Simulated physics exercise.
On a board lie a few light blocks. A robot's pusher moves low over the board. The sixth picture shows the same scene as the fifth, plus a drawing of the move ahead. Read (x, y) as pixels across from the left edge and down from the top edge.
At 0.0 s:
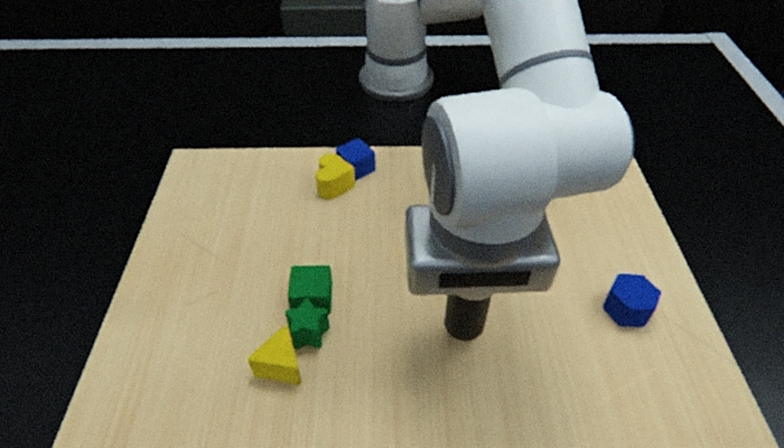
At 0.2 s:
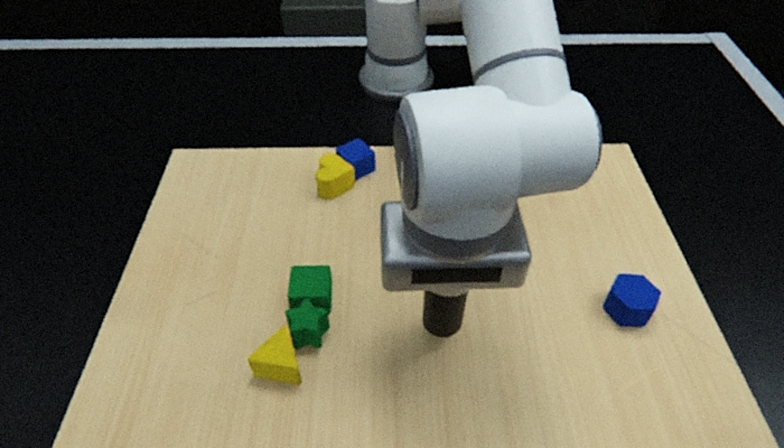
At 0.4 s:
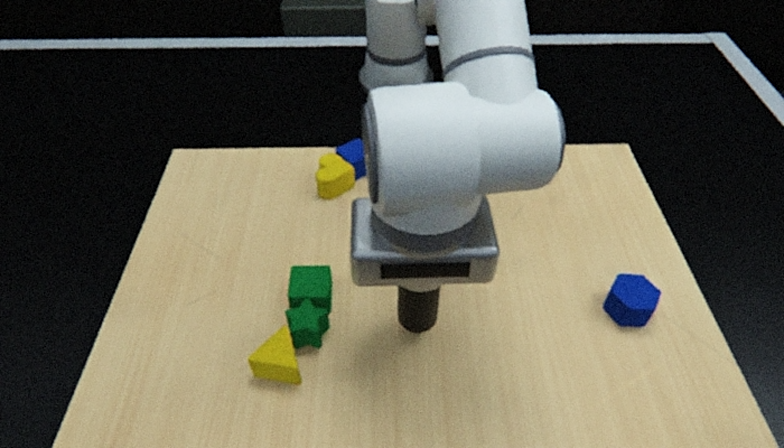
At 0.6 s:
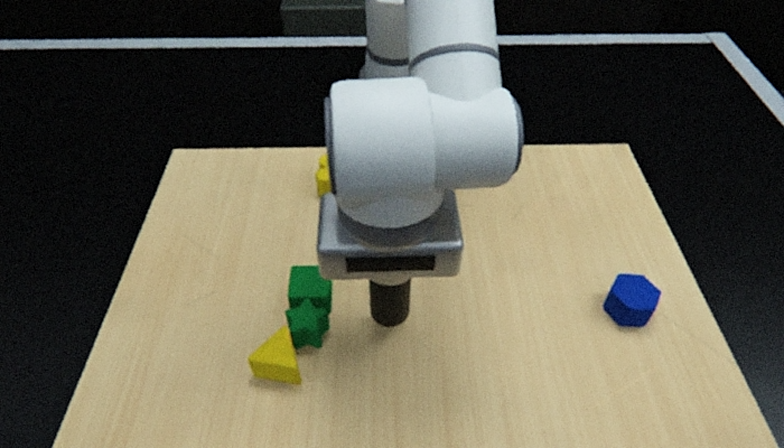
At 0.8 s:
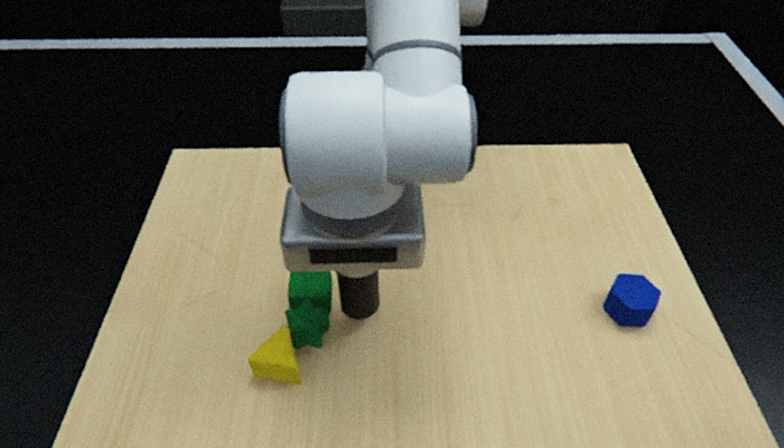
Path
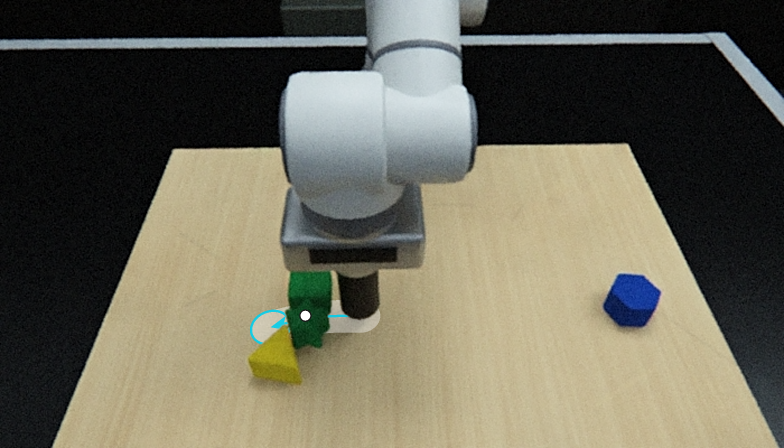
To begin with, a robot arm holds its dark pusher low over a wooden board, right of a green square block, a green star and a yellow triangle. The arm then glides steadily left, passing in front of the yellow and blue blocks behind, and ends close beside the green blocks, which stay still.
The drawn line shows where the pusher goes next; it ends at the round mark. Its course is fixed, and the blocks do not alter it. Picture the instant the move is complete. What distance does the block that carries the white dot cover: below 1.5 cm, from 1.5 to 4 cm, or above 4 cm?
My prediction: Over 4 cm.
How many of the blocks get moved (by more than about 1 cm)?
Total: Three-plus.
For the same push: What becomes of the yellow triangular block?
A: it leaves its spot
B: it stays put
Correct choice: A.
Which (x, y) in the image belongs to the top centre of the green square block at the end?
Near (281, 272).
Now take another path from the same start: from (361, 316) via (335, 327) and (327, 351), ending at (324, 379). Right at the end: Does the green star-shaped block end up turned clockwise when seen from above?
Yes.
Drawn move, from (361, 316) through (316, 318) to (271, 327); the dot is on the green star-shaped block.
The first path, step by step. Halfway along, pusher at (313, 305); yellow triangular block at (262, 357), turned 40° anticlockwise; green star-shaped block at (275, 321), turned 10° anticlockwise; green square block at (291, 274), turned 40° clockwise.
At the end, pusher at (267, 315); yellow triangular block at (251, 362), turned 80° anticlockwise; green star-shaped block at (229, 335), turned 25° anticlockwise; green square block at (281, 272), turned 70° clockwise.
